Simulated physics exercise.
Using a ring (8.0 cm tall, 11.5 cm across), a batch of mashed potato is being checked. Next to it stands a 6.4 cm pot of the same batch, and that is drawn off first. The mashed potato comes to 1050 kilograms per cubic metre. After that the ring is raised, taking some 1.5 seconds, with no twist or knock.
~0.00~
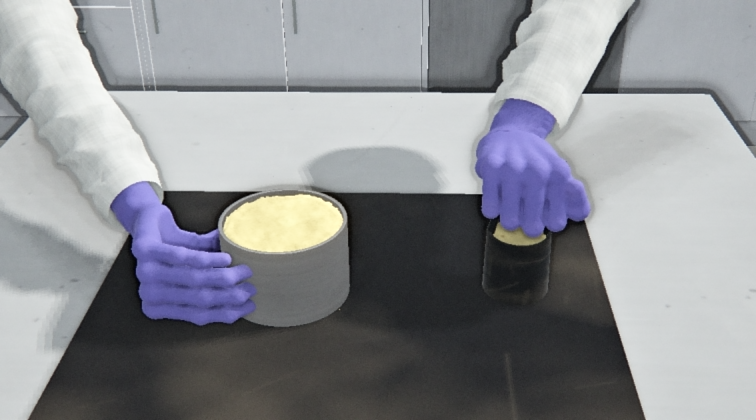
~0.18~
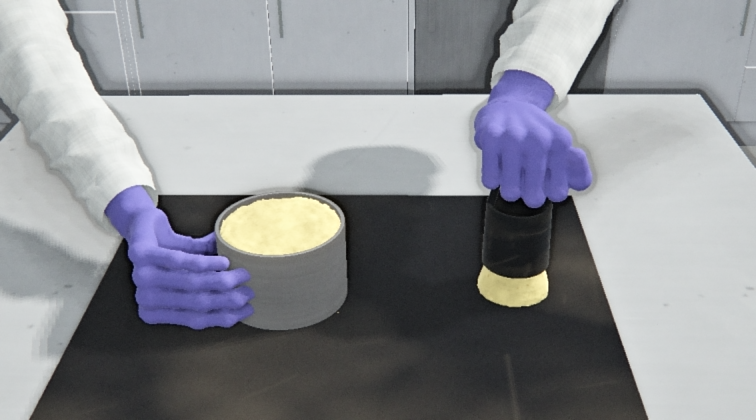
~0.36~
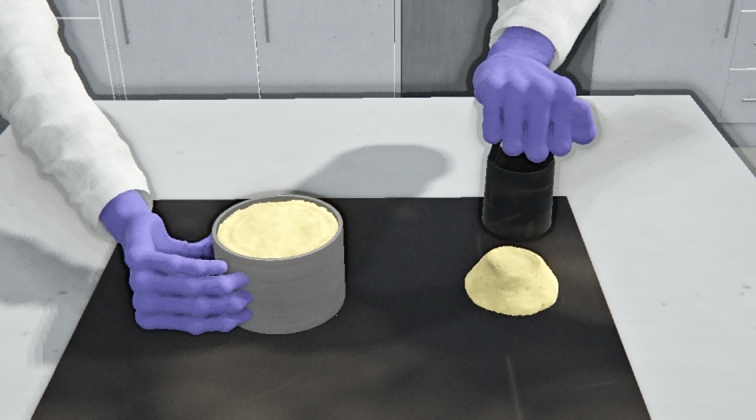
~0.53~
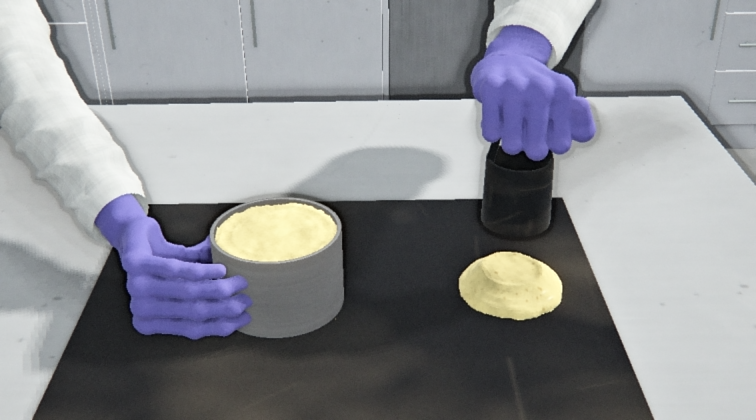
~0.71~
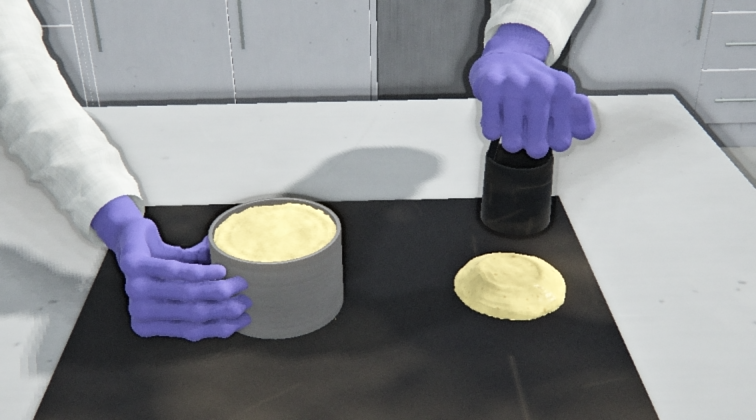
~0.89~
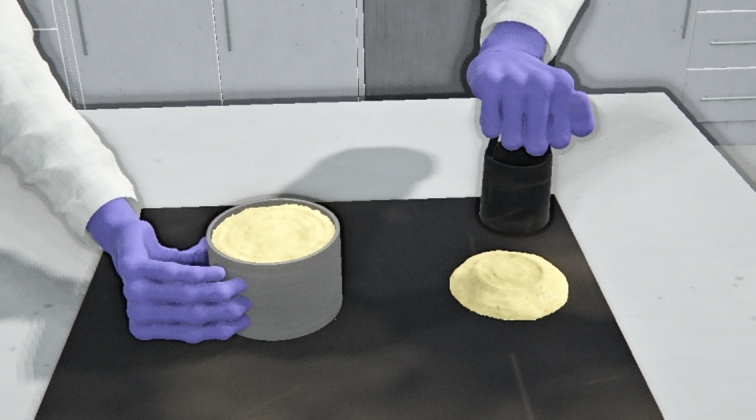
On a black mat on a pale table, one purple-gloved hand steadied a filled grey ring while the other lifted a small dark pot on the right, leaving a pale yellow heap that slumped lower and wider.
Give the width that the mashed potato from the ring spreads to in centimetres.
Predicted: Close to 27.6 cm.
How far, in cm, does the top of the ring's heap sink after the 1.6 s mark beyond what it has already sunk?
About 2.5 centimetres.
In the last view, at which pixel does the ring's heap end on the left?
The pixel is about (133, 325).
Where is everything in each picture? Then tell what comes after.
In the first picture, middle of the pot's mouth at (519, 233), still down; middle of the ring's top at (283, 222), not yet moved.
In the second picture, middle of the pot's mouth at (519, 205), raised 3.1 cm; middle of the ring's top at (280, 224), not yet moved.
In the third picture, middle of the pot's mouth at (521, 162), raised 7.8 cm; the heap from the pot 3.4 cm high and 9.2 cm wide, top at (513, 264); middle of the ring's top at (278, 228), not yet moved.
In the fourth picture, middle of the pot's mouth at (520, 160), raised 8.0 cm; the heap from the pot 2.7 cm high and 10 cm wide, top at (512, 271); middle of the ring's top at (276, 231), not yet moved.
In the fifth picture, middle of the pot's mouth at (520, 158), raised 8.0 cm; the heap from the pot 2.3 cm high and 11 cm wide, top at (511, 273); middle of the ring's top at (275, 231), not yet moved.
In the sixth picture, middle of the pot's mouth at (518, 156), raised 8.0 cm; the heap from the pot 2.1 cm high and 12 cm wide, top at (510, 273); middle of the ring's top at (274, 232), not yet moved.
By 1.3 s, the ring is up 2.2 cm; the mashed potato has come down 0.7 cm to 7.3 cm and is 14 cm wide.
By 1.6 s, the ring is up 4.7 cm; the mashed potato has come down 3.3 cm to 4.7 cm and is 19 cm wide.
By 2.0 s, the ring is up 8.0 cm; the mashed potato has come down 4.9 cm to 3.1 cm and is 22 cm wide.
By 2.5 s, the ring is clear; the mashed potato has come down 5.2 cm to 2.8 cm and is 24 cm wide.
By 5.9 s, at rest, the ring is clear; the mashed potato has come down 5.6 cm to 2.4 cm and is 28 cm wide.
